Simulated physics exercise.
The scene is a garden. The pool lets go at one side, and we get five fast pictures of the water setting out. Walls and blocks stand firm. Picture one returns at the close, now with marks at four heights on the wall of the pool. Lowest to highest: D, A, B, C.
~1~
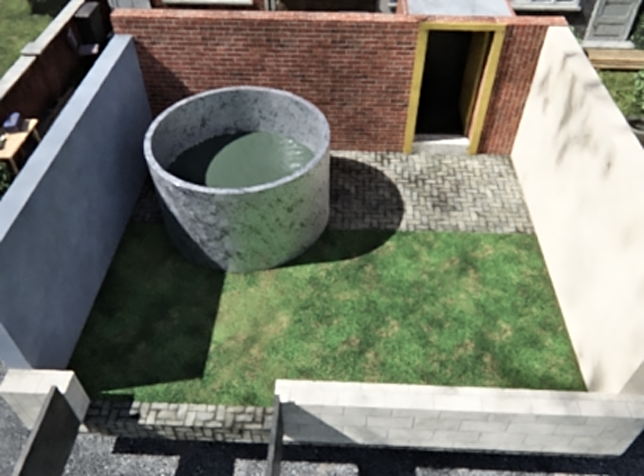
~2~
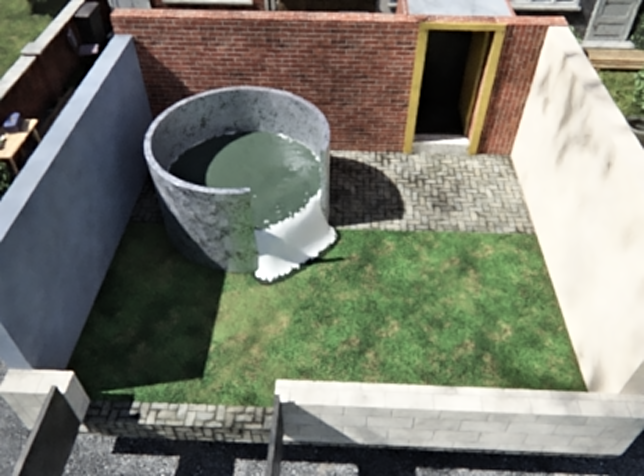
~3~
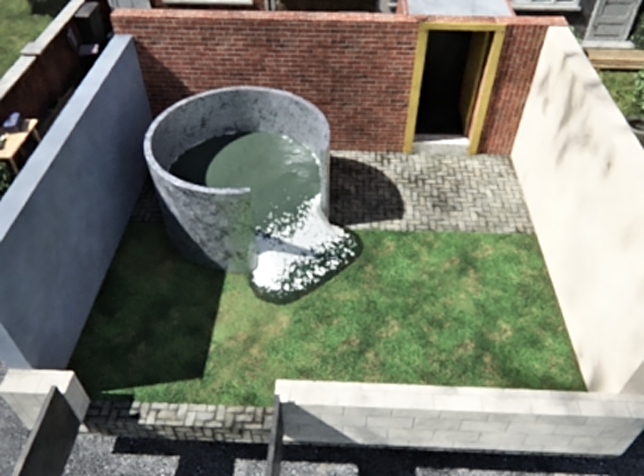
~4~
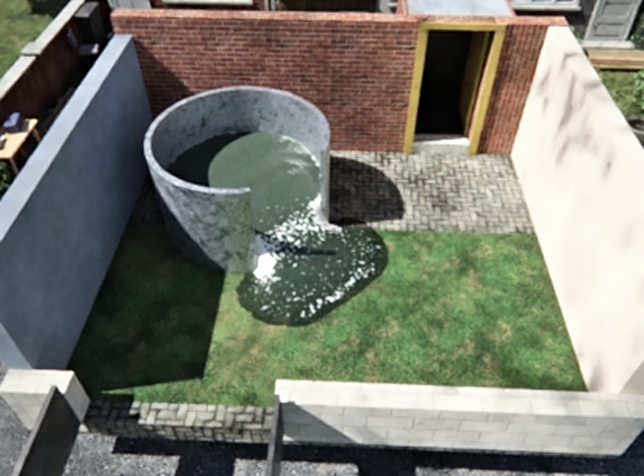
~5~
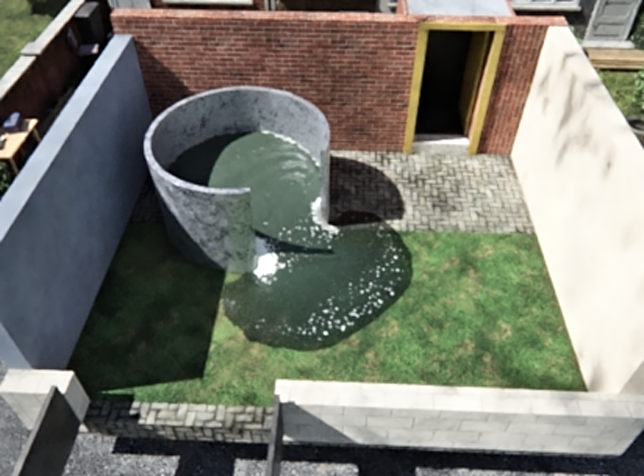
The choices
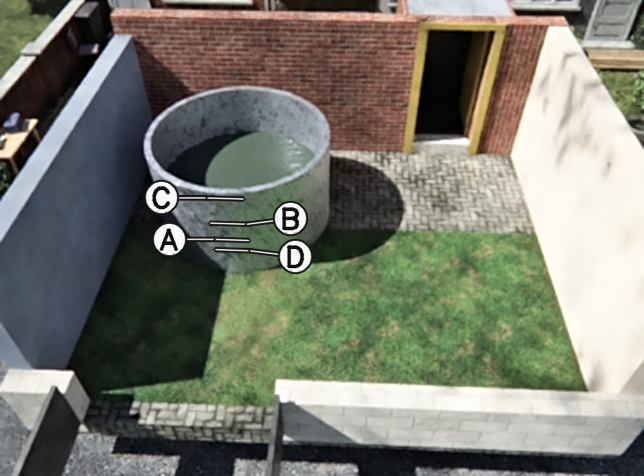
The clip opens on a walled garden with a round grey pool of still water standing on the grass near a brick wall and a yellow doorway. The front right side of the pool gives way and white, foaming water pours out, then spreads across the lawn in a widening dark, glinting puddle.
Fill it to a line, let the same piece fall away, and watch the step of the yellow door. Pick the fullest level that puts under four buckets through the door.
It is B.
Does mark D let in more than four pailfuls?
No, not at all.
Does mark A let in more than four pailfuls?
No, not at all.
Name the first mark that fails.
The answer is C.
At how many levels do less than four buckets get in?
Three of them.
In white, A at (231, 239); B at (228, 223); C at (224, 198); D at (232, 250); from the bottom up D, A, B, C.
Choosing A, nothing gets over.
Choosing B, a splash gets over, under a bucket.
Choosing C, about 11 bucketfuls get in.
Choosing D, nothing gets over.
